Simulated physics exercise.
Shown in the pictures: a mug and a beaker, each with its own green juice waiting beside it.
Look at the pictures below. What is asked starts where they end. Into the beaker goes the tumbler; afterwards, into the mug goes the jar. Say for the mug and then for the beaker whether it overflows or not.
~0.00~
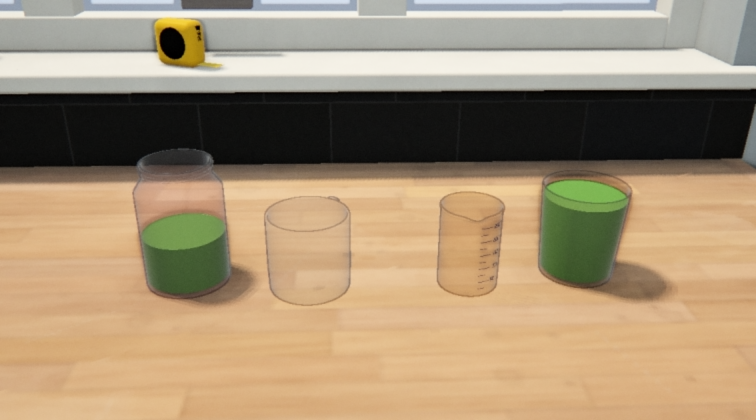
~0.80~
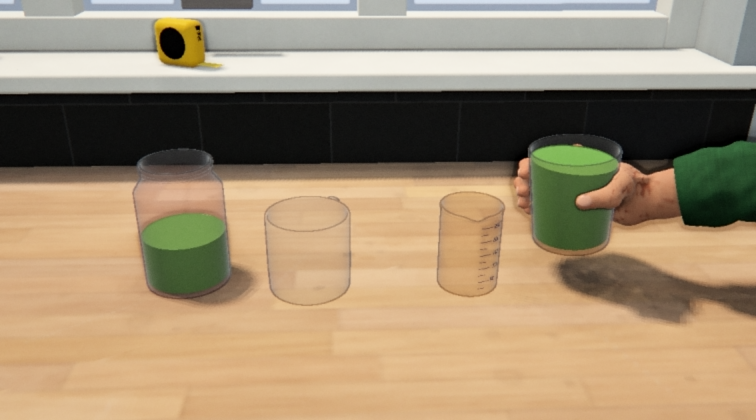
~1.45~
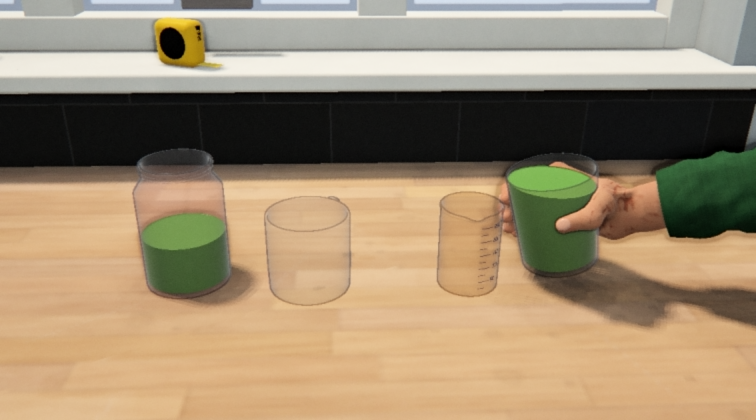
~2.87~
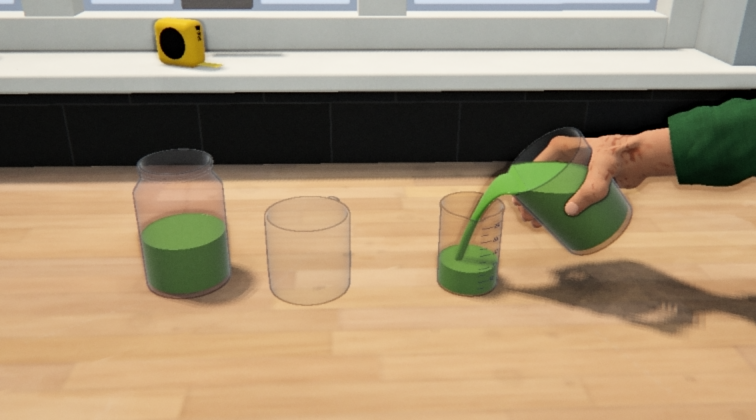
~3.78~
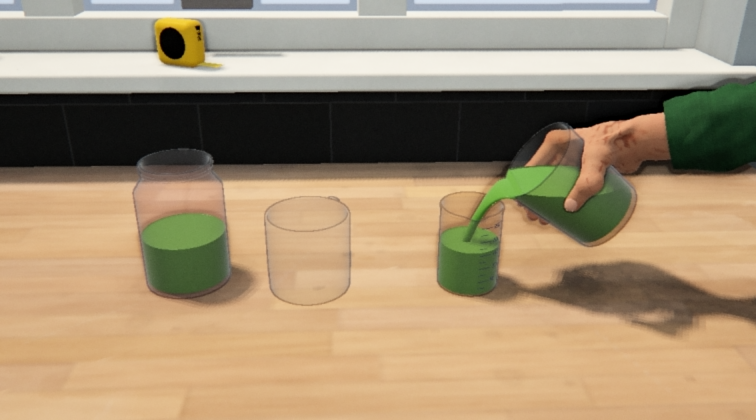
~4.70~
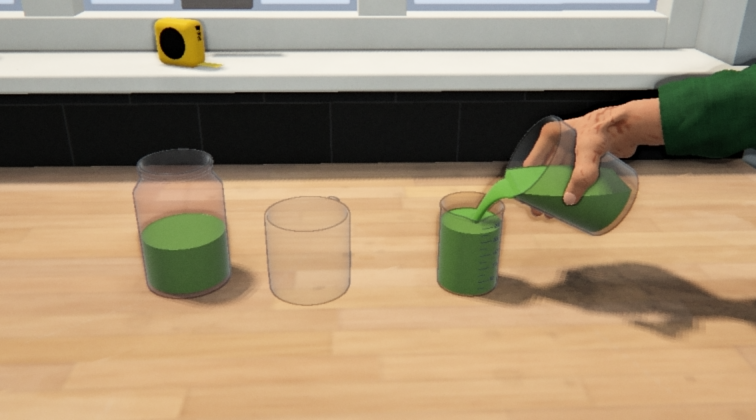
Mug: No overflow; beaker: Overflows.
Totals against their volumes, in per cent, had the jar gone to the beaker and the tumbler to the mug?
Near 100 and 110 per cent.
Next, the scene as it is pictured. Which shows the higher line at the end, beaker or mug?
The higher one is the beaker on the right.
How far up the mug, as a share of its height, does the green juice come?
Around 70 in a hundred.
Around 6.1 s, the beaker is full to the brim, some went over its rim.
Around 16.2 s, the mug is about two thirds full; the beaker is full to the brim, some went over its rim.
